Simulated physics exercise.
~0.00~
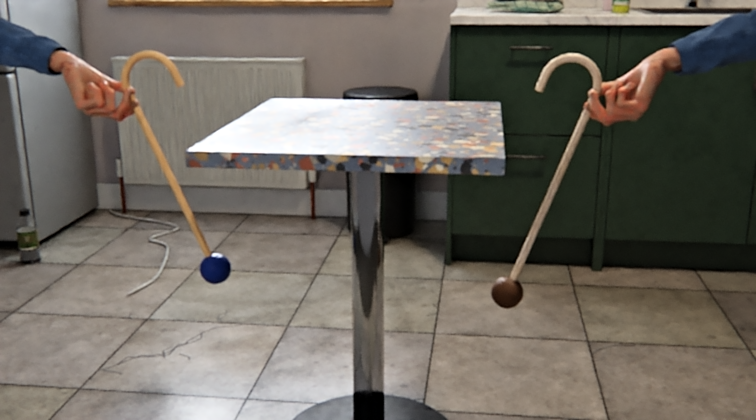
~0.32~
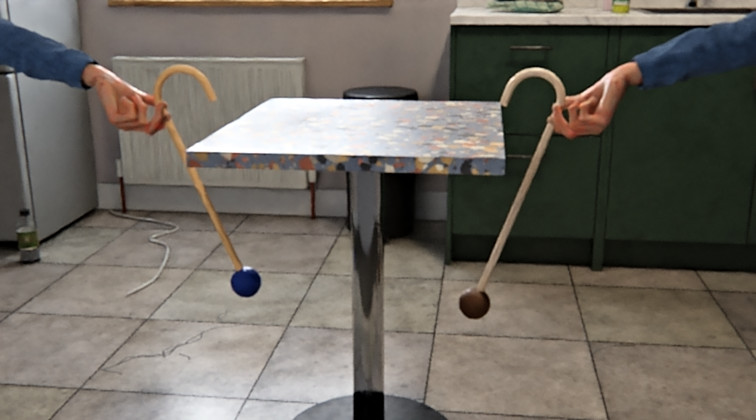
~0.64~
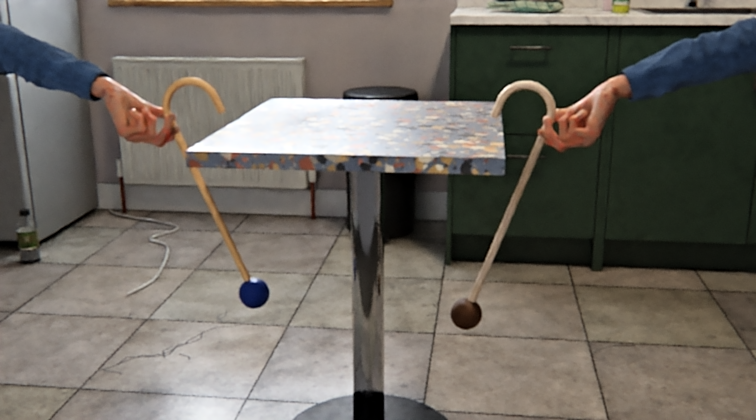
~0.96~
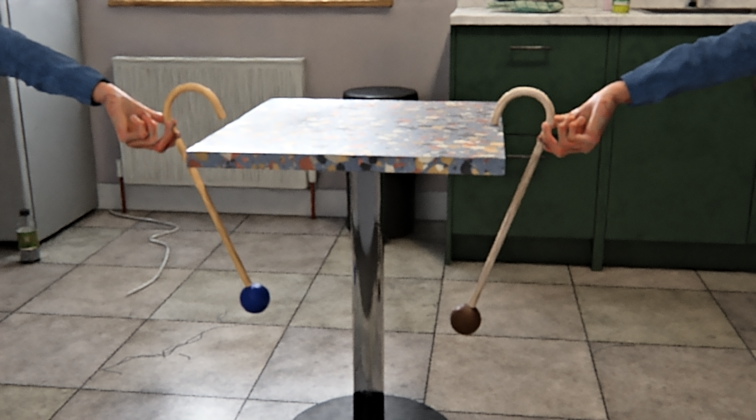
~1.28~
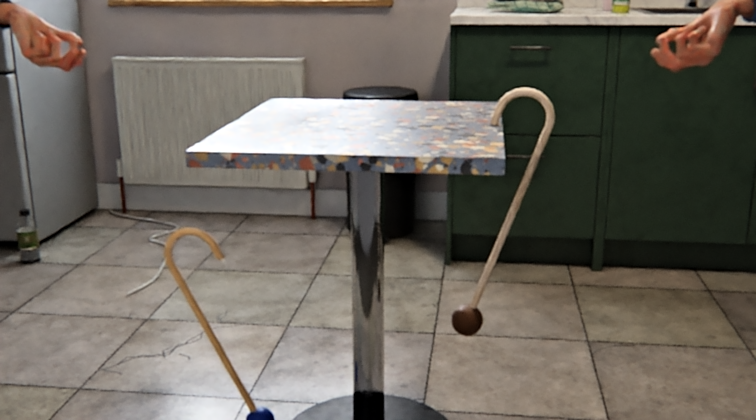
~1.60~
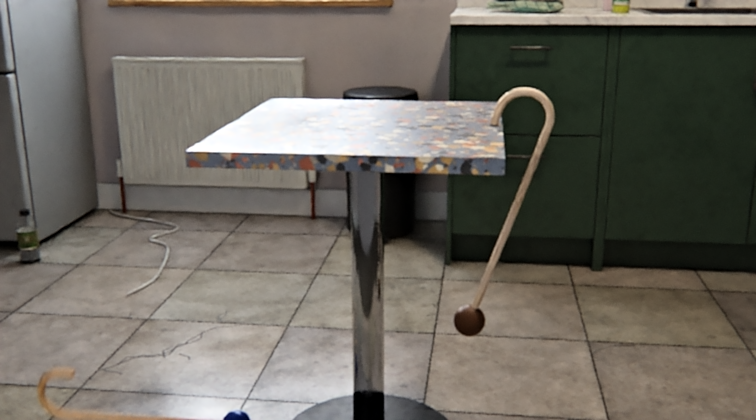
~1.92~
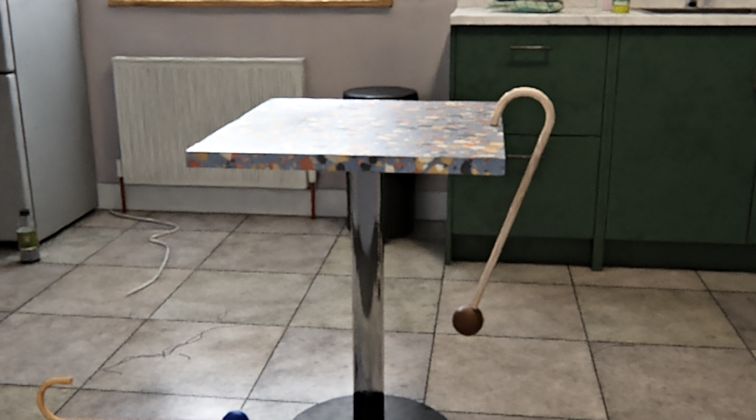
In this clip, two hands bring cane-like objects with curved handles, one with a blue end and one with a brown end, to opposite edges of a table and let go; the blue-ended one falls to the floor at left, while the brown-ended one stays hooked on the right edge.
